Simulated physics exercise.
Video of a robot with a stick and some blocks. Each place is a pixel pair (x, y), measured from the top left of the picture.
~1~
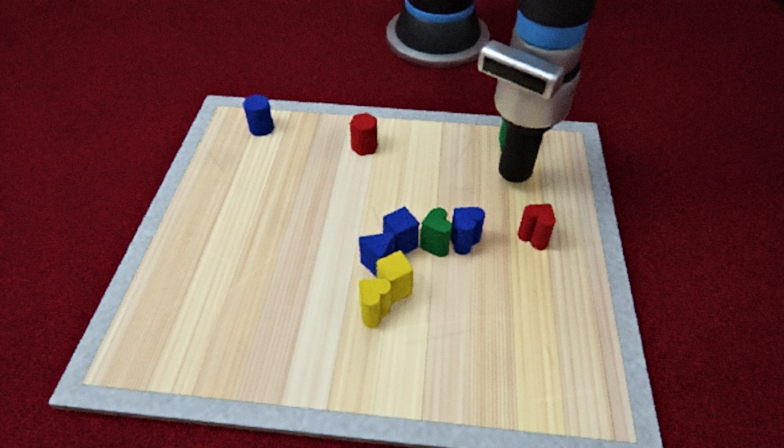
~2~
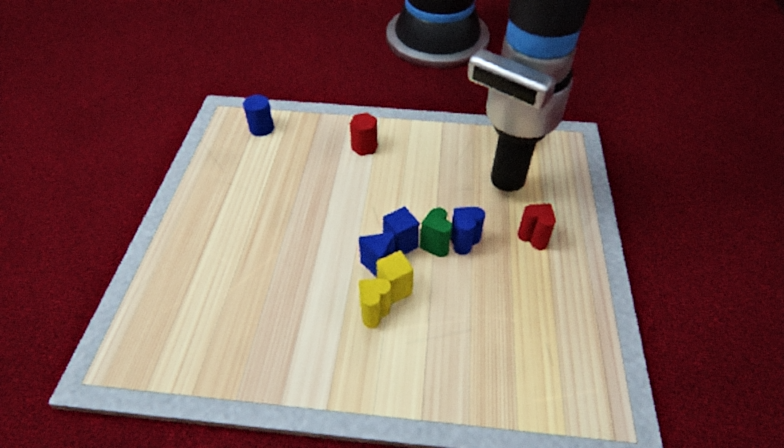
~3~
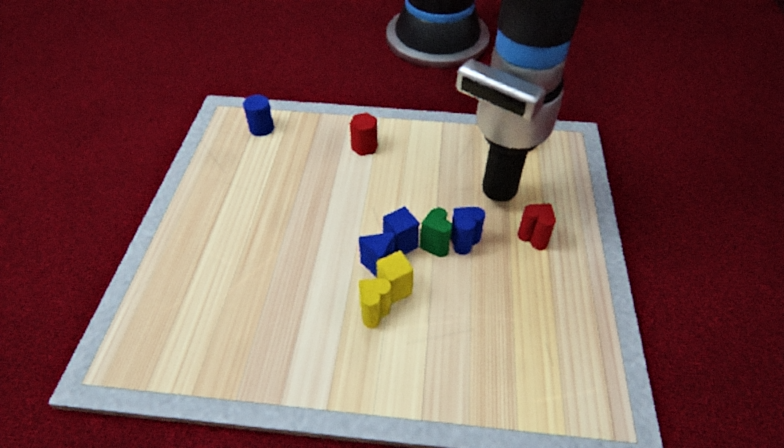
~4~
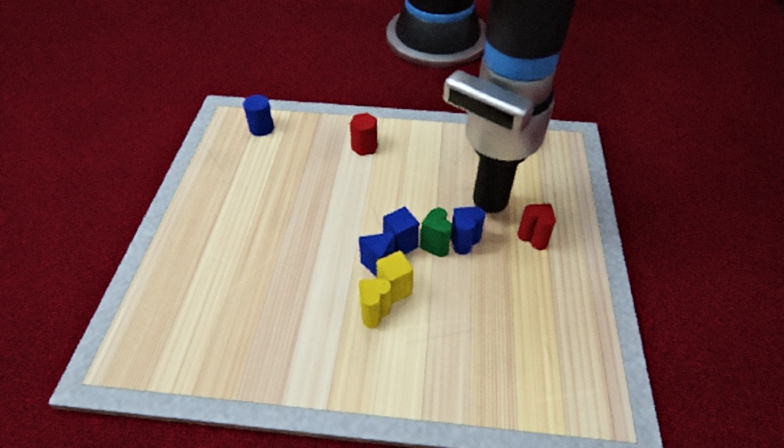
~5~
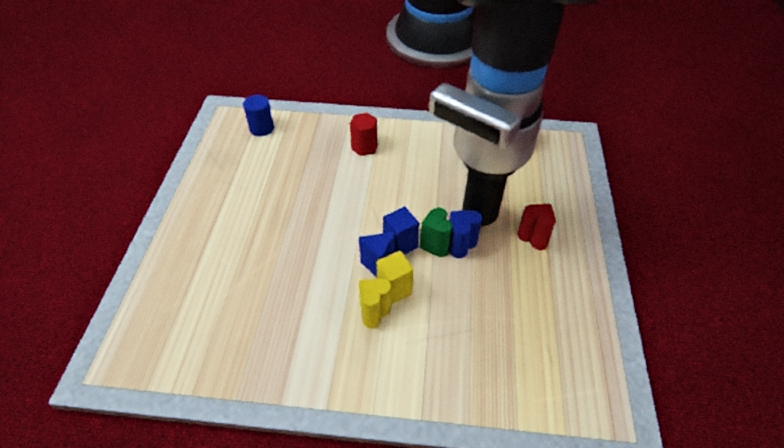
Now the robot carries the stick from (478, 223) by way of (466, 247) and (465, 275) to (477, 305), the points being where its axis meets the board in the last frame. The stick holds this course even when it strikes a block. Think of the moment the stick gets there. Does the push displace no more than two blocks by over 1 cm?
Yes
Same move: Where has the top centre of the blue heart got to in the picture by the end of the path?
It is at (442, 272).
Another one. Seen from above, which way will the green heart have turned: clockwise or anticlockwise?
It turns round clockwise.
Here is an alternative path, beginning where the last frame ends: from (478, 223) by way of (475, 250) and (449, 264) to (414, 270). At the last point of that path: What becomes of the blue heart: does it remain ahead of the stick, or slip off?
By the time the path ends, the blue heart is still sitting right in front of the stick.
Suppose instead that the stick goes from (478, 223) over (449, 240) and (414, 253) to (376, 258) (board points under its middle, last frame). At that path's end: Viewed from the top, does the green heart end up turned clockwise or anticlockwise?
It twists against the clock when seen from above.
On the path given first. One third of the way, stick at (467, 238); green heart at (435, 222), turned 25° clockwise; blue heart at (454, 244), turned 35° clockwise.
Two thirds of the way, stick at (467, 268); green heart at (435, 222), turned 25° clockwise; blue heart at (442, 268), turned 65° clockwise.
At the end, stick at (479, 296); green heart at (435, 222), turned 25° clockwise; blue heart at (442, 272), turned 85° clockwise; red heart still.
